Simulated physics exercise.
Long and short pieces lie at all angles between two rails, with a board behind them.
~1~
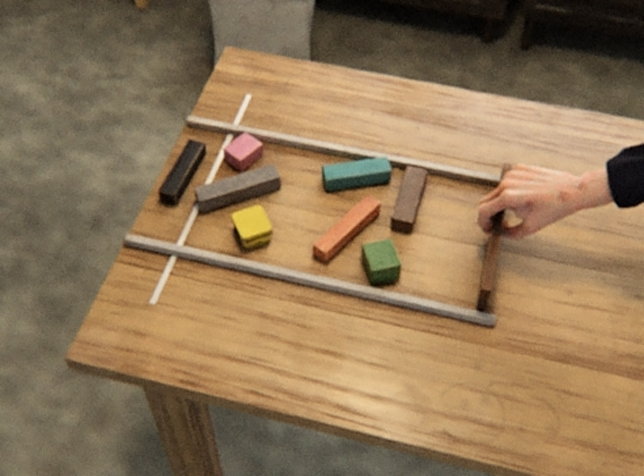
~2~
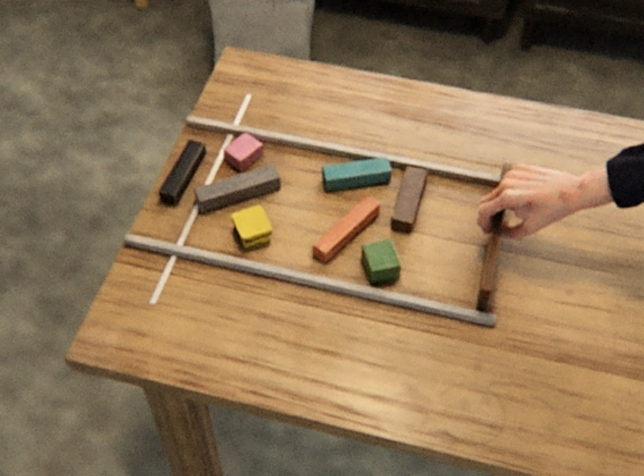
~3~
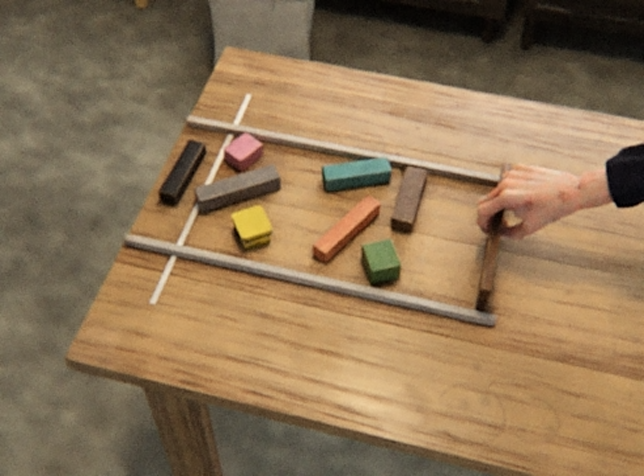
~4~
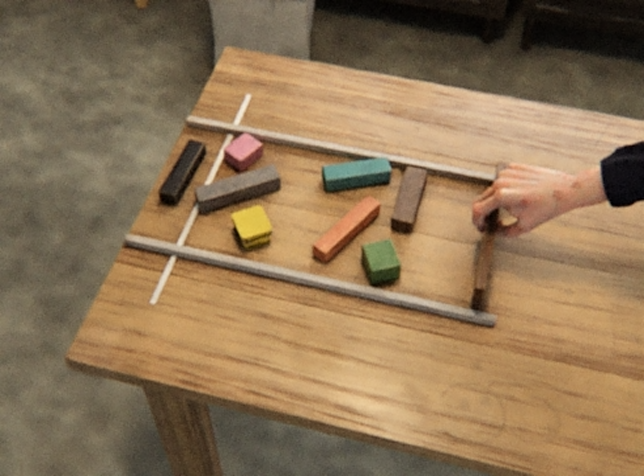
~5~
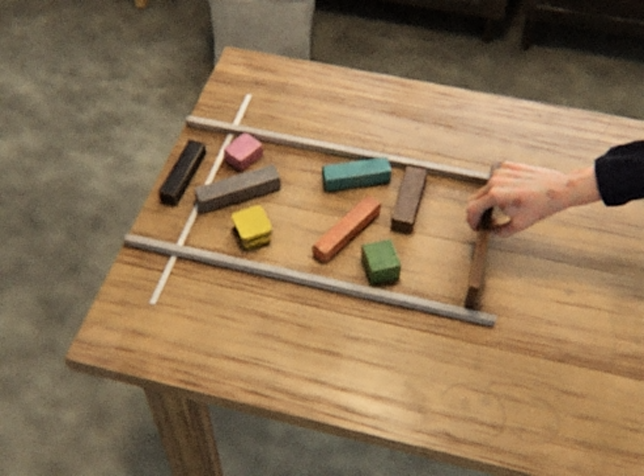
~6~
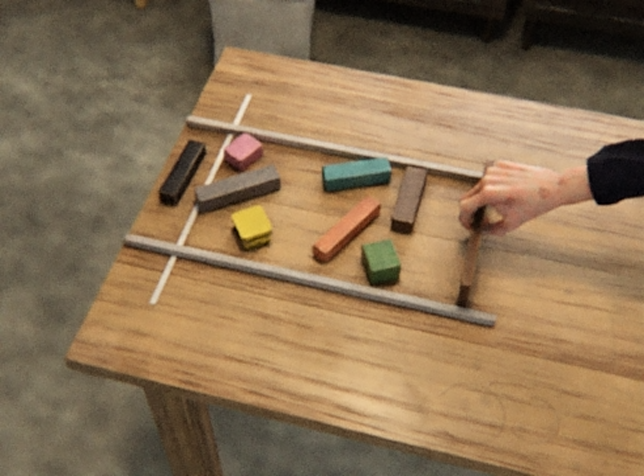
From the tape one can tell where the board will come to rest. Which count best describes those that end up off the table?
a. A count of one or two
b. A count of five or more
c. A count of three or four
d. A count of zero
Answer: C.
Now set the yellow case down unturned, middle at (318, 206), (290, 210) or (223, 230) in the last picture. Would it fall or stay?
In turn: Topples off, topples off, topples off.
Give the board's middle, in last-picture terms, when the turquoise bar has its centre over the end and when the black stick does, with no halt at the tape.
With the turquoise bar it sits around (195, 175), with the black stick around (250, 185).
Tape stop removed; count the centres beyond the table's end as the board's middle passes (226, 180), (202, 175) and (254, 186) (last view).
2, 4, 0.
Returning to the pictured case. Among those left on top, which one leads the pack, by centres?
The turquoise bar.
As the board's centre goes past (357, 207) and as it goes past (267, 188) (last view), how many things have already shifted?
Counts: 4 and 8.
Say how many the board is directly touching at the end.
Looks like 2 of them, all told.
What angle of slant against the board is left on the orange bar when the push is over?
I'd estimate about 10 degrees.
Soon after, none off yet; black stick at rest near (183, 172); pink block at rest near (243, 152); grey bar at rest near (238, 189).
In the end, the number that fall off is three or four; gone, yellow case, grey bar, pink block and black stick.
